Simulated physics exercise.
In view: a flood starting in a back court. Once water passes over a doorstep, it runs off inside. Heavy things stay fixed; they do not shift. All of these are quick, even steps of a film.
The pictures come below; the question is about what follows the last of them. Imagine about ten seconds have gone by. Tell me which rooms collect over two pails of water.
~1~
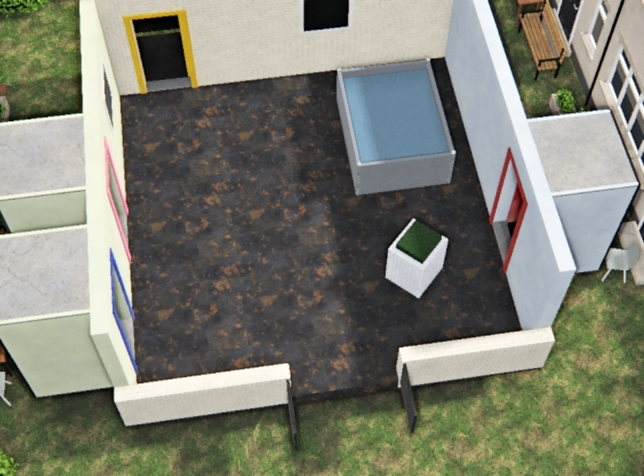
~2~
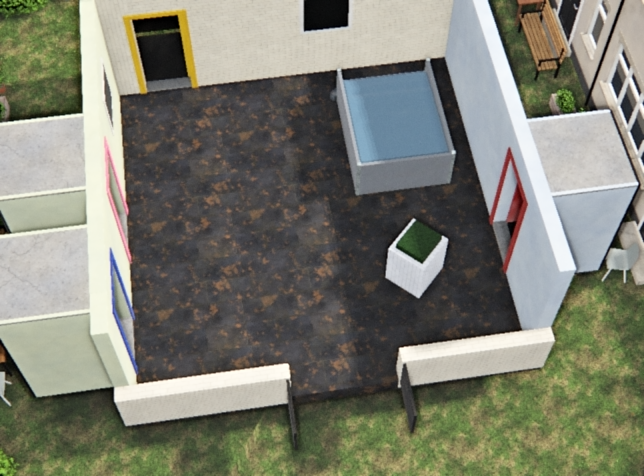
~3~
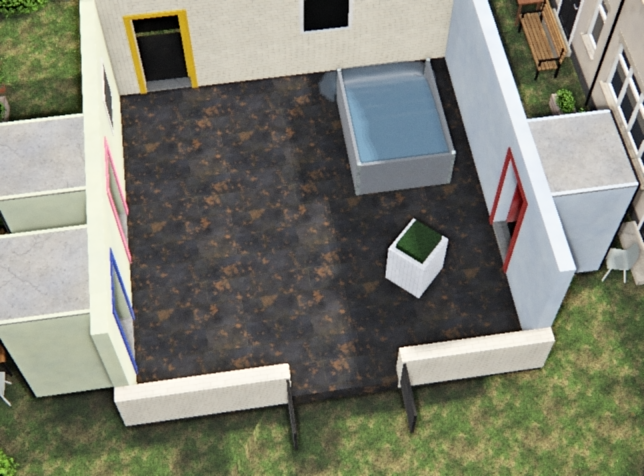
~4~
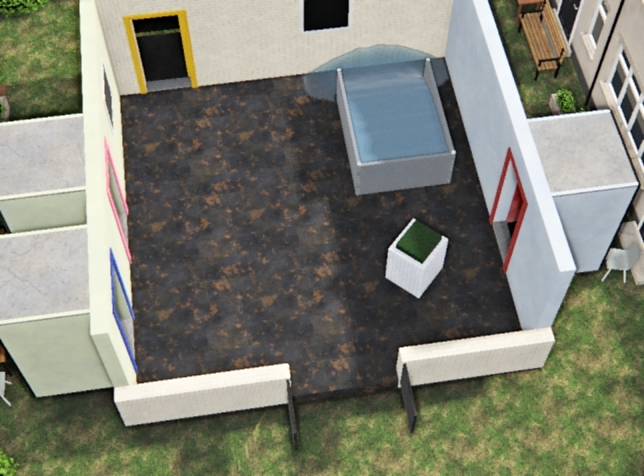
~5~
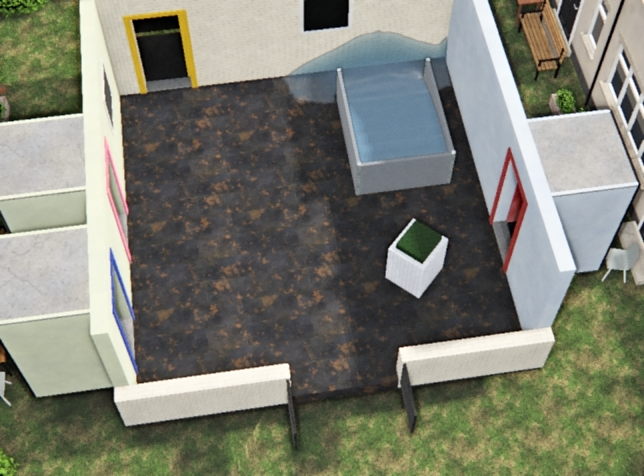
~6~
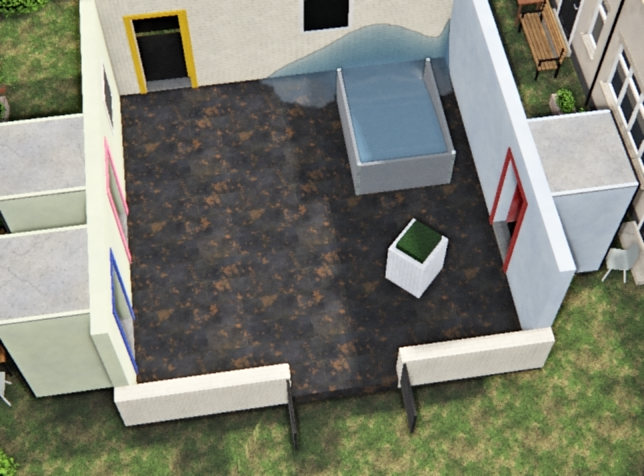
As I see it, pink door: Inside the limit, blue door: Inside the limit, red door: Inside the limit, yellow door: Past the limit.
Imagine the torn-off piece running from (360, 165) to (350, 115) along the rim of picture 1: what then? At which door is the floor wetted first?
The one in pink.
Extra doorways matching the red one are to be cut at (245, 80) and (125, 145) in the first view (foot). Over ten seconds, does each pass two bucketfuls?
Note, in sequence - door one ends up lower; door two ends up higher.
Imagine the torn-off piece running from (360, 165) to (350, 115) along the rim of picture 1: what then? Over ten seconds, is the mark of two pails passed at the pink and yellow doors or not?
The pink door exceeds the limit and the yellow door exceeds the limit.
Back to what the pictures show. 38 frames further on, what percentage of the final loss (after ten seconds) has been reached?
Note - share reached: 20 %.
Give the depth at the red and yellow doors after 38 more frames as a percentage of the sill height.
The first sits near 40 in a hundred and the second near 210 in a hundred.
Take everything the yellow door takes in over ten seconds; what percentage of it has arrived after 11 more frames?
About 0 per cent.
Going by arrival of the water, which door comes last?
That is the door marked blue.
A moment on, water covers 20 % of the floor; the pink door not reached, the blue door not reached, the red door not reached, the yellow door wet at the sill, nothing in.
Next, water covers 35 % of the floor; the pink door not reached, the blue door not reached, the red door wet at the sill, nothing in, the yellow door wet at the sill, nothing in.
Then, water covers 55 % of the floor; the pink door wet at the sill, nothing in, the blue door wet at the sill, nothing in, the red door wet at the sill, nothing in, the yellow door under two buckets in.
Later, water covers 80 % of the floor; the pink door wet at the sill, nothing in, the blue door wet at the sill, nothing in, the red door wet at the sill, nothing in, the yellow door over two buckets in.
In the end, water covers 95 % of the floor; the pink door wet at the sill, nothing in, the blue door under two buckets in, the red door wet at the sill, nothing in, the yellow door over two buckets in.
